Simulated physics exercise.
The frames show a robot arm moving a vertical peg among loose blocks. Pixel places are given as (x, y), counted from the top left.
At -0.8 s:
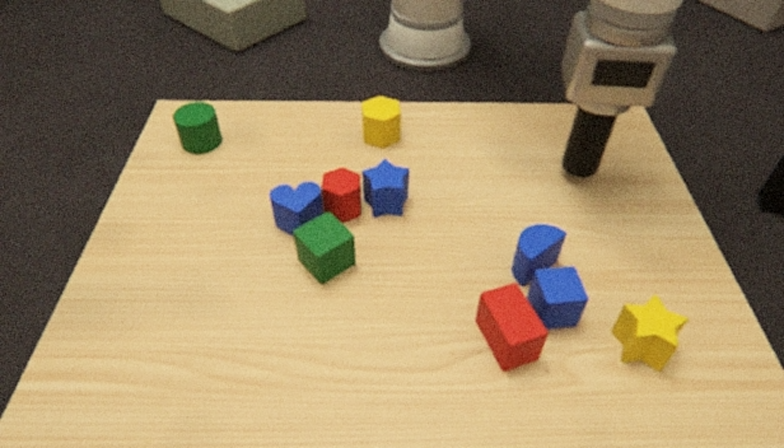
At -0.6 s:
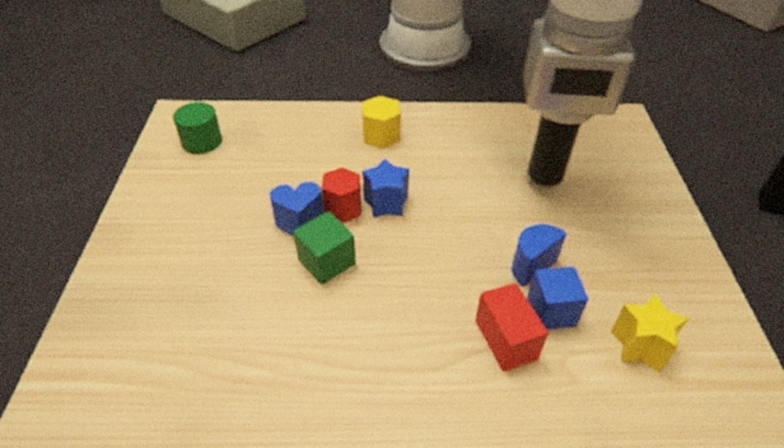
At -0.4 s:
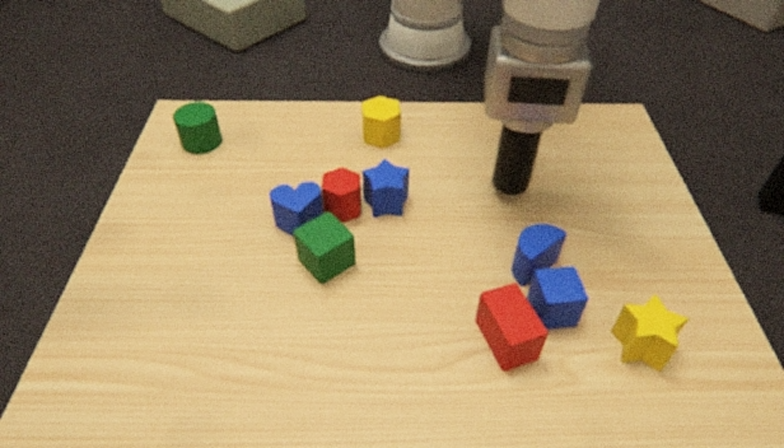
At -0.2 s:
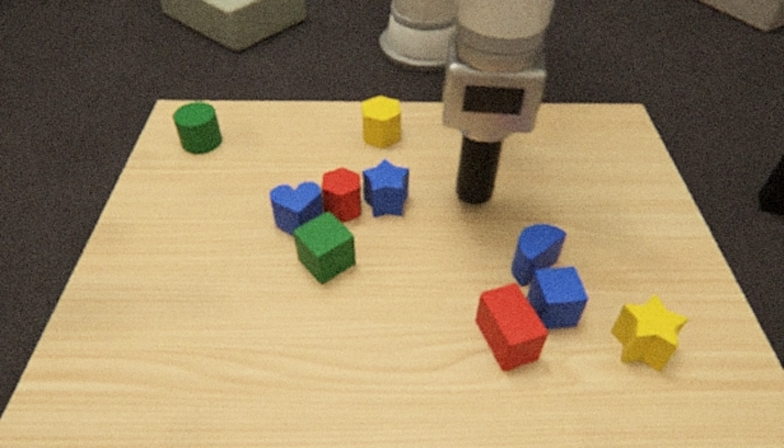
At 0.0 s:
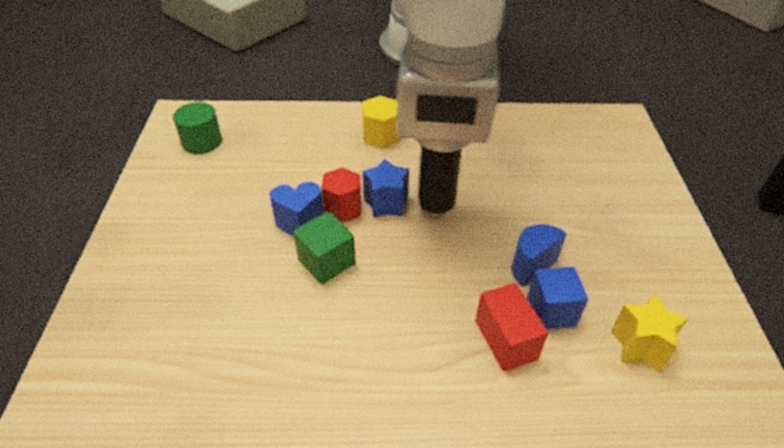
A light wooden tabletop on a dark floor is seen from above at an angle by a still camera. A green cylinder and a yellow hexagonal block sit along the far side, blue, red and green blocks cluster left of centre, and blue, red and yellow pieces lie at lower right. A robot arm holding a black peg glides steadily leftward and slightly nearer, while the blocks stay still.
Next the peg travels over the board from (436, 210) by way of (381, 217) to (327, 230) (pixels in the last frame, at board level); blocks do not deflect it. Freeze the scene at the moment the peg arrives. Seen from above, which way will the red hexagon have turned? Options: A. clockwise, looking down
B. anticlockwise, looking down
A (clockwise, looking down)
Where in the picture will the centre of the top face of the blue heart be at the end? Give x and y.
So, by the moment the path ends, you'll find the top centre of the blue heart at (274, 195).
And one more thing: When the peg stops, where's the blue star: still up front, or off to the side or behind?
Looking at the end of the path, the blue star has slipped free of the peg.
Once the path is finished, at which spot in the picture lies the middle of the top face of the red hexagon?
(291, 162)
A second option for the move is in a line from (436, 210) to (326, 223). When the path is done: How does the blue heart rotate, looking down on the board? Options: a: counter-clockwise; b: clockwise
a (counter-clockwise)
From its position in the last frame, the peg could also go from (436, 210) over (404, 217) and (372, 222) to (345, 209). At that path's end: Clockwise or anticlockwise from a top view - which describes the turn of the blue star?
Rotation: Clockwise.
What follows on the original path. One third of the way, peg at (398, 205); blue heart at (287, 195), turned 20° anticlockwise; red hexagon at (329, 178); blue star at (366, 173), turned 15° clockwise.
Two thirds of the way, peg at (361, 210); blue heart at (275, 195), turned 60° anticlockwise; red hexagon at (300, 168), turned 30° clockwise; blue star at (337, 171), turned 35° clockwise.
At the end, peg at (326, 221); blue heart at (274, 195), turned 60° anticlockwise; green square piece at (319, 238), turned 15° anticlockwise; red hexagon at (291, 162), turned 35° clockwise; blue star at (327, 172), turned 60° clockwise.
